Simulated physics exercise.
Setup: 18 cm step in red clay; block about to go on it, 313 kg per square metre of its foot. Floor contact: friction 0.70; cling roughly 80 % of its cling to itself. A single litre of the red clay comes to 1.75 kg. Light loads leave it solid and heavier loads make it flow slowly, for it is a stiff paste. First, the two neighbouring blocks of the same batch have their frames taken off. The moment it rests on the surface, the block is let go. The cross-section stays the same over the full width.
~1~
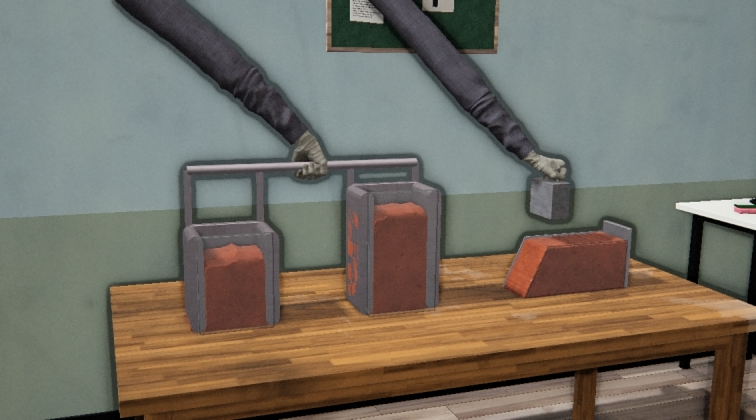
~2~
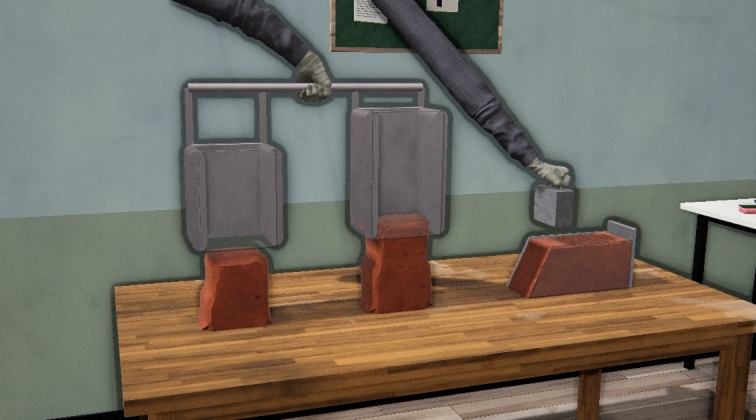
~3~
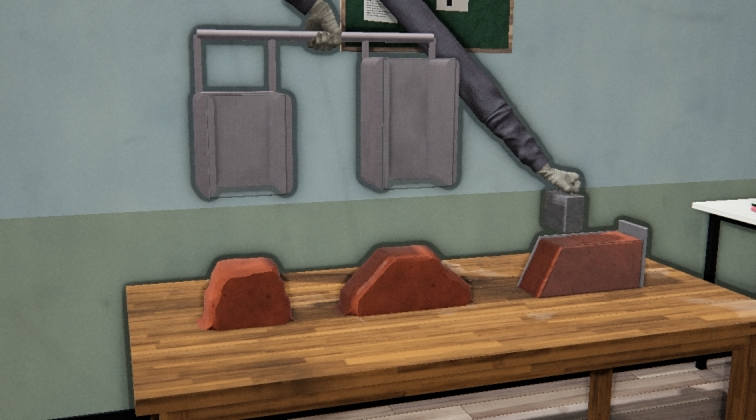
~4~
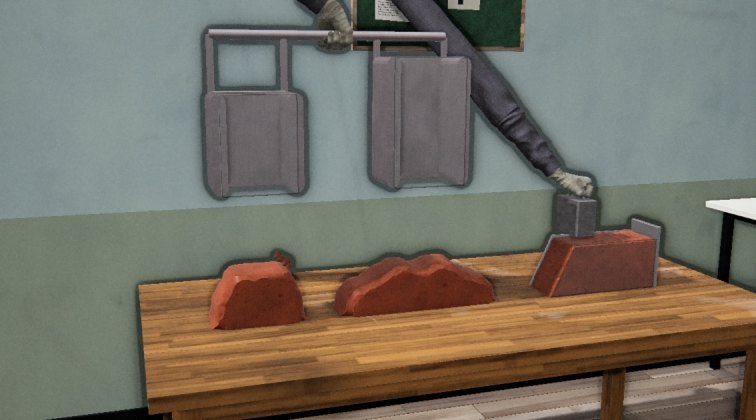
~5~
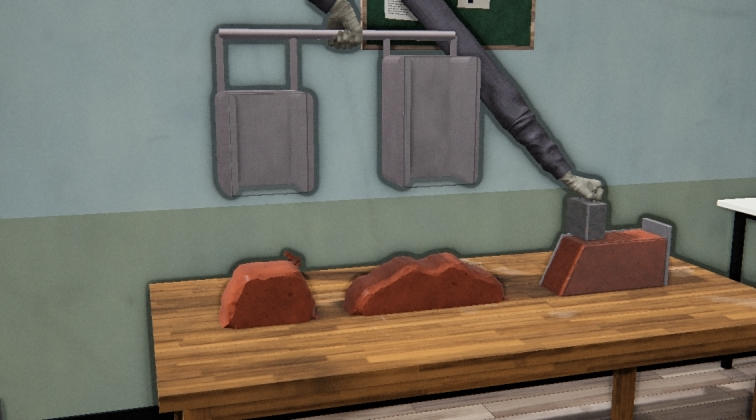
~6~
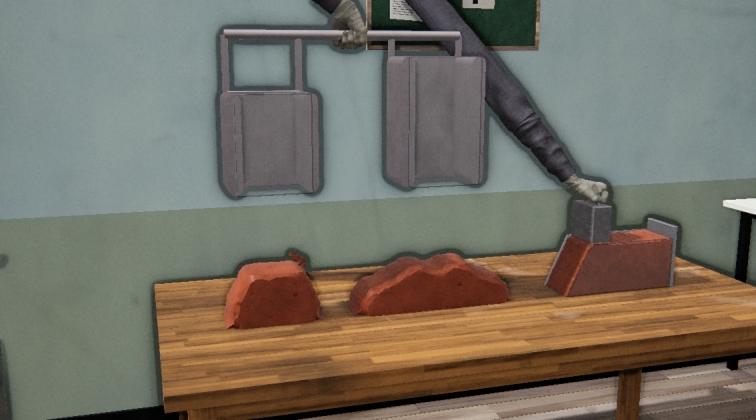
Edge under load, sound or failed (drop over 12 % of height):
Failed.
Then, 0.14 s after the last picture, the block is down by 18 % of the bank's height and leans 6 degrees.
Then, 0.30 s after the last picture, the block is down by 57 % of the bank's height and leans 31 degrees.
Then, 0.47 s after the last picture, the block is down by 81 % of the bank's height and leans 34 degrees.
Then, 0.63 s after the last picture, the block is down by 85 % of the bank's height and leans 36 degrees.
Then, 0.68 s after the last picture, at the end, the block is down by 85 % of the bank's height and leans 36 degrees.
